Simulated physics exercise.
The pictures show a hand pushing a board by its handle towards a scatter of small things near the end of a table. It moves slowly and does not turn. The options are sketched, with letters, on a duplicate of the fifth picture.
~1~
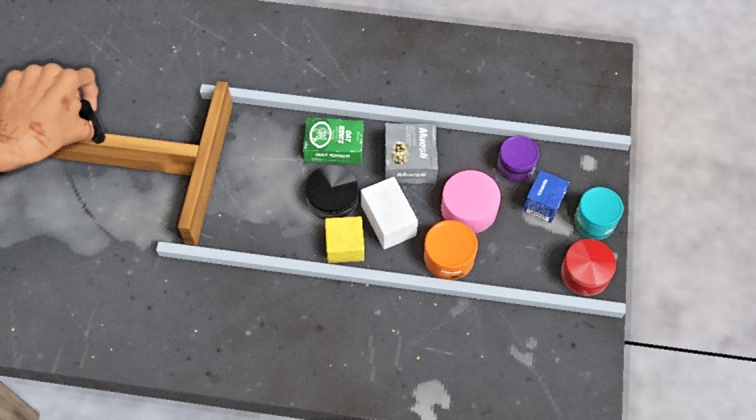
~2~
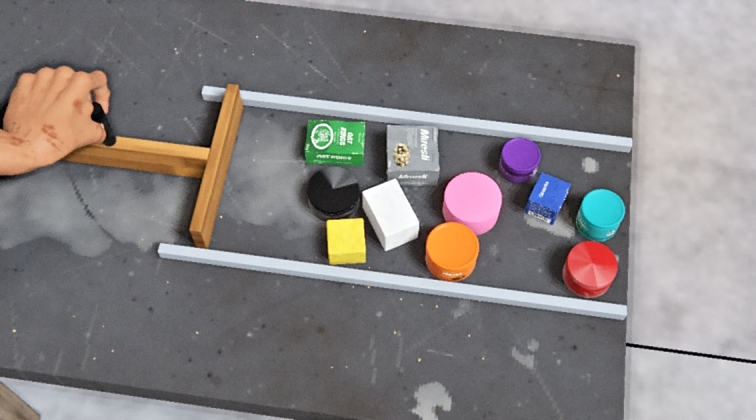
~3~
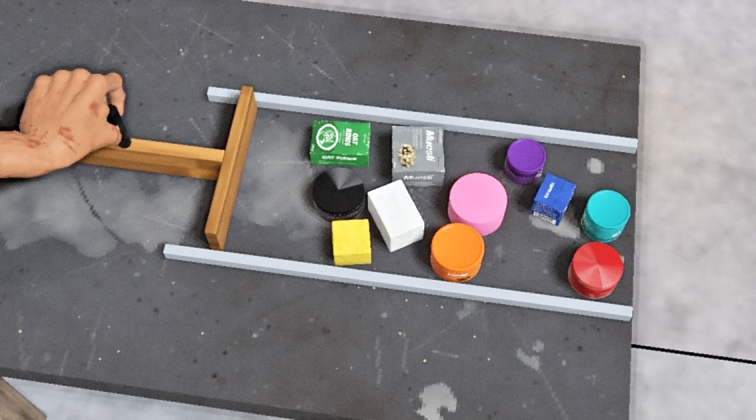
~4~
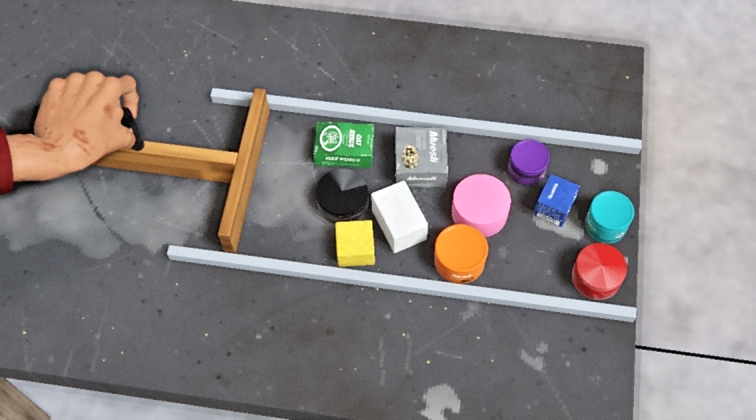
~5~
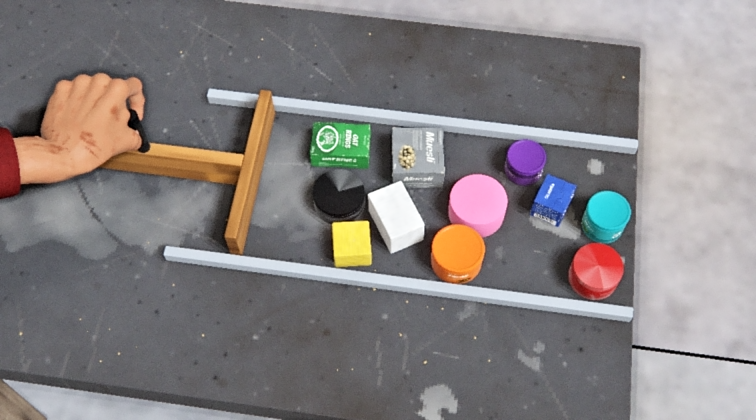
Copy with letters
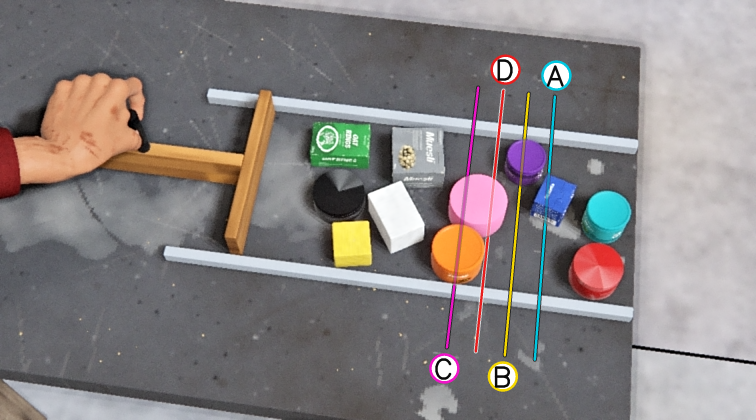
To begin with, a hand at the left grips the handle of a wooden board set between two pale rails on a dark table, with colourful boxes and round containers scattered to its right. The hand slowly pushes the board a short way rightward, narrowing the gap, while the objects remain untouched.
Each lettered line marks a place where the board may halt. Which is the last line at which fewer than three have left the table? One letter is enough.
It can go as far as D.
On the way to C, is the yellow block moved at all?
By then, yes.
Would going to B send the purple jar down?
By then, yes.
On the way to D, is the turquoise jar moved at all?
Yes.
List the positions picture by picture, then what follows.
Blue packet (546, 197); purple jar (518, 159); black tin (332, 193), in the first picture.
Board (214, 154); white block (390, 215), in the second picture.
Board (229, 156); green packet (340, 143), in the third picture.
Board (243, 159); grey packet (421, 158), in the fourth picture.
Board (249, 161); pink pot (477, 206); yellow block (352, 244); blue packet (553, 200), in the fifth picture.
On the marked copy, A at (546, 219); B at (518, 215); C at (464, 209); D at (491, 212).
Following D. Soon after the start, board (334, 171); green packet (379, 151); grey packet (432, 160).
Later, board (421, 182); turquoise jar (615, 218); blue packet (572, 201).
In the end, board (489, 191); turquoise jar over the edge; red tin (629, 283); one fallen.
As for the rest, A drops five; B drops three; C is within the limit but short.
